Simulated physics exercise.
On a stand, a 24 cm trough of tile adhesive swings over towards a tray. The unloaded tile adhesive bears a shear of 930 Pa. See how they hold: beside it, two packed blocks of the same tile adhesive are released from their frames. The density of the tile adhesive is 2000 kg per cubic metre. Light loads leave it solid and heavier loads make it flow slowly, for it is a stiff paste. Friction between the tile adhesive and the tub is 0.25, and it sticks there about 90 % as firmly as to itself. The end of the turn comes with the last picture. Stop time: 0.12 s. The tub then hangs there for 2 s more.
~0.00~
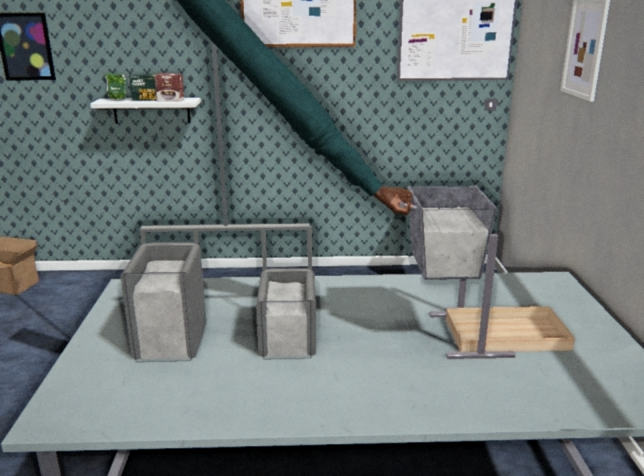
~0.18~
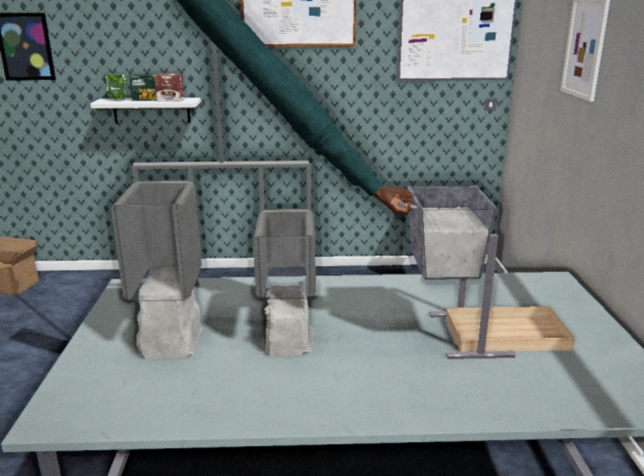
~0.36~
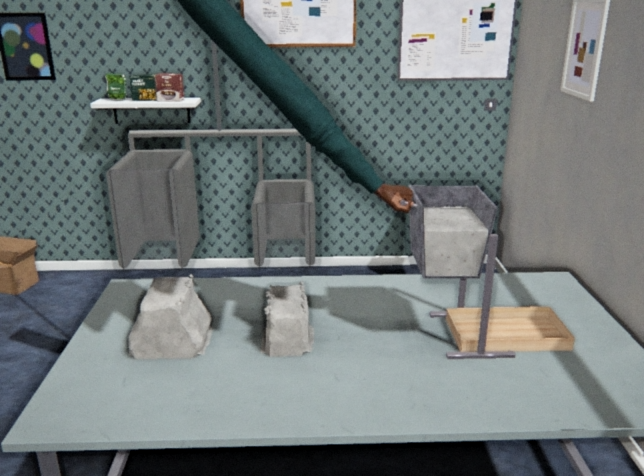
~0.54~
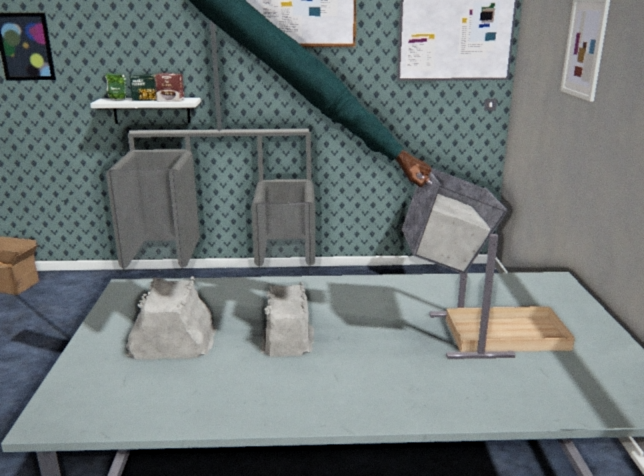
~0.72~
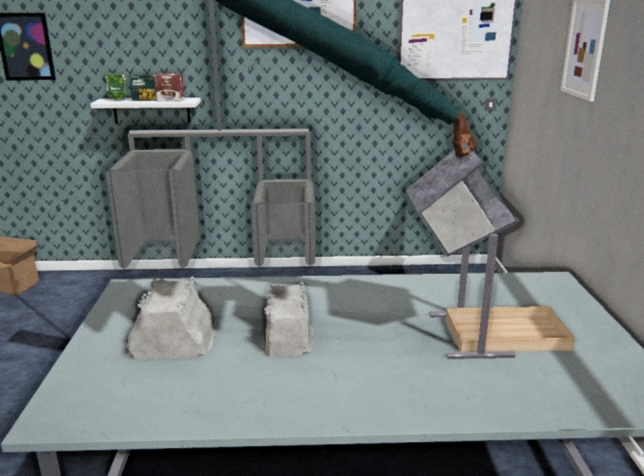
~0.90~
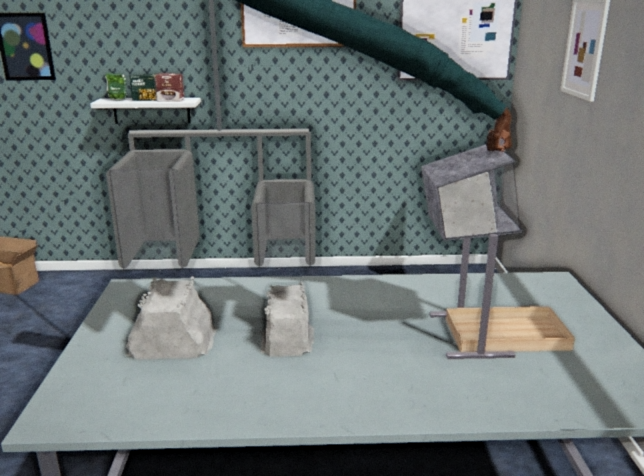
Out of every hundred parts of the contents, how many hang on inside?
Some 100 in every hundred.
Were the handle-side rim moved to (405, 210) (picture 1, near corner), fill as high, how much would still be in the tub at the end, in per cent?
In that case some 100 per cent.
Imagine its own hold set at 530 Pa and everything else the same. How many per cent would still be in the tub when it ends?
It would be close to 100 percent.
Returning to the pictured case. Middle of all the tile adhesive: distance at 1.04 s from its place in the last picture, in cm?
The shift is near 0 cm.
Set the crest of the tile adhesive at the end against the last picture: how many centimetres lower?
The top ends up some 0 cm below its level in the last picture.
After 1.04 s, the tub is at 78 degrees and holds 100 %.
After 1.21 s, the tub is at 78 degrees and holds 100 %.
After 1.38 s, the tub is at 78 degrees and holds 100 %.
After 1.55 s, the tub is at 78 degrees and holds 100 %.
After 2.90 s, the tub is at 78 degrees and holds 100 %.
